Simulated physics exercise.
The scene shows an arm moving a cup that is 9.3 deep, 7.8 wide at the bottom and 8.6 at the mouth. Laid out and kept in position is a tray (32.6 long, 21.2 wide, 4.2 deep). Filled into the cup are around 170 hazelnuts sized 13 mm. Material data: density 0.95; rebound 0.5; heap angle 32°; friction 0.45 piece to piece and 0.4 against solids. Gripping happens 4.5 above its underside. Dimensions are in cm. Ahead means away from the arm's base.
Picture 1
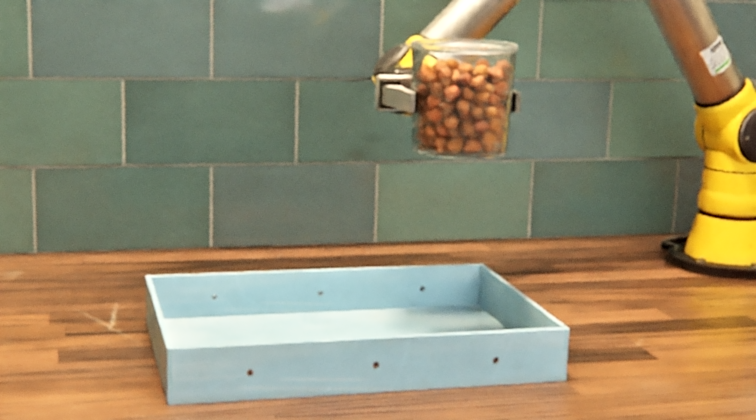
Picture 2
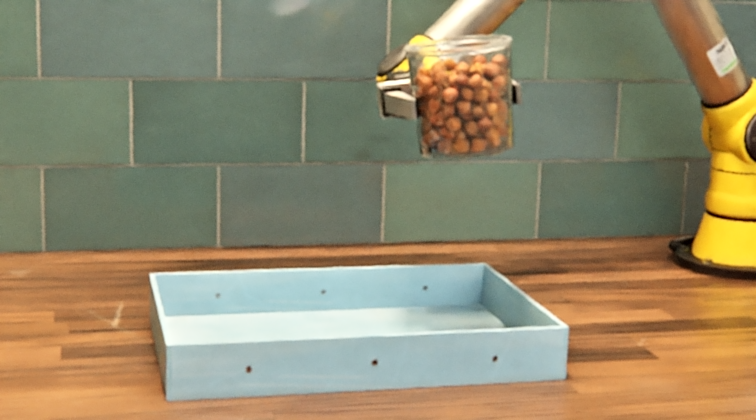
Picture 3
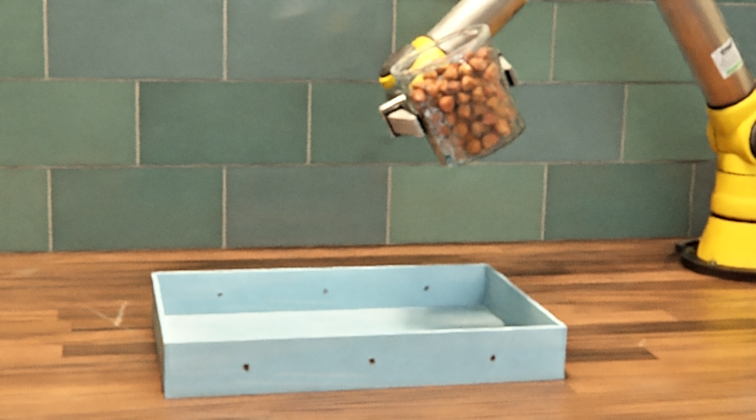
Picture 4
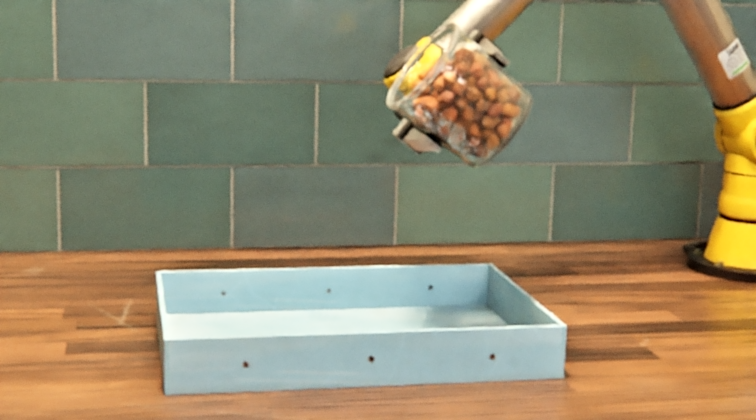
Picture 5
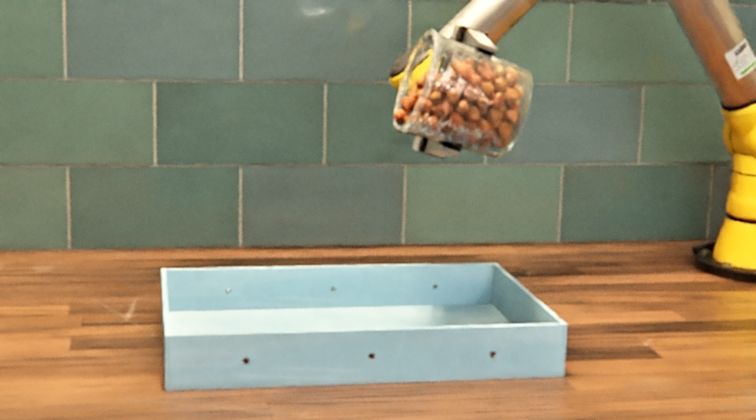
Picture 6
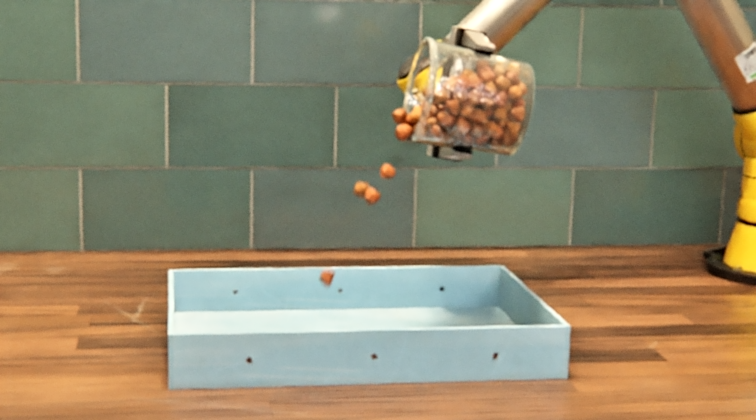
A robot arm tilts a clear cup of hazelnuts leftward, and a few drop toward a blue tray.
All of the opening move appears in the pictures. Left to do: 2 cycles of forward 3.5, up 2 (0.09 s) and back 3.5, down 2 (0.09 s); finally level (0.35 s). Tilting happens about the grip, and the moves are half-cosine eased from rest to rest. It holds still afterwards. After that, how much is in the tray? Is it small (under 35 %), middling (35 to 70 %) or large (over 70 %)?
Large.
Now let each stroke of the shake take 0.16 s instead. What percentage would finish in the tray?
Roughly 55 percent then.
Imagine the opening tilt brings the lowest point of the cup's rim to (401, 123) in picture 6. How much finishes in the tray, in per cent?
Roughly 65 per cent.
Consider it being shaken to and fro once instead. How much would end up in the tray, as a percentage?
About 85 %.
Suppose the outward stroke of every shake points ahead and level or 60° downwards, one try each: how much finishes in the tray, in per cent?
About 75 and 30 per cent.
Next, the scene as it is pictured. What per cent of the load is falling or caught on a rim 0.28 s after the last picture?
My guess is some 32 in a hundred.
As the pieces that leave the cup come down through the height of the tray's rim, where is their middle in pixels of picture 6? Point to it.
(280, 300).
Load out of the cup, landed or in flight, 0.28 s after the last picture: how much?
85 %.
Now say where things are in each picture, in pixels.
Cup middle at (462, 99), level; upper third of the load around (463, 79), from x 420 to 505, top at y 60; 174 in the cup, in the first frame.
Cup middle at (463, 98), tilted 8° forward; upper third of the load around (464, 79), from x 420 to 500, top at y 60, in the second frame.
Cup middle at (462, 99), tilted 28° forward; upper third of the load around (464, 81), from x 415 to 510, top at y 55, in the third frame.
Cup middle at (462, 99), tilted 52° forward; upper third of the load around (465, 79), from x 415 to 515, top at y 55, in the fourth frame.
Cup middle at (465, 98), tilted 72° forward; upper third of the load around (471, 82), from x 400 to 515, top at y 65, in the fifth frame.
Cup middle at (470, 100), tilted 80° forward; upper third of the load around (483, 87), from x 325 to 520, top at y 65; 170 in the cup, 1 in the tray, 3 in flight or on a rim, in the sixth frame.
Then, 0.28 s later, tilted 80° forward, highest piece 24 above the table; 88 in the tray, 30 in the cup, 56 in flight or on a rim.
Then, 0.57 s later, tilted 28° forward, highest piece 23 above the table; 159 in the tray, 12 in the cup, 2 on the table or floor, 1 in flight or on a rim.
Then, 0.91 s later, level, highest piece 21 above the table; 159 in the tray, 12 in the cup, 3 on the table or floor.
Then, 1.96 s later, level, highest piece 20 above the table; 159 in the tray, 12 in the cup, 3 on the table or floor.
At rest, 159 in the tray, 12 in the cup, 3 on the table or floor. That is 91 % in the tray.
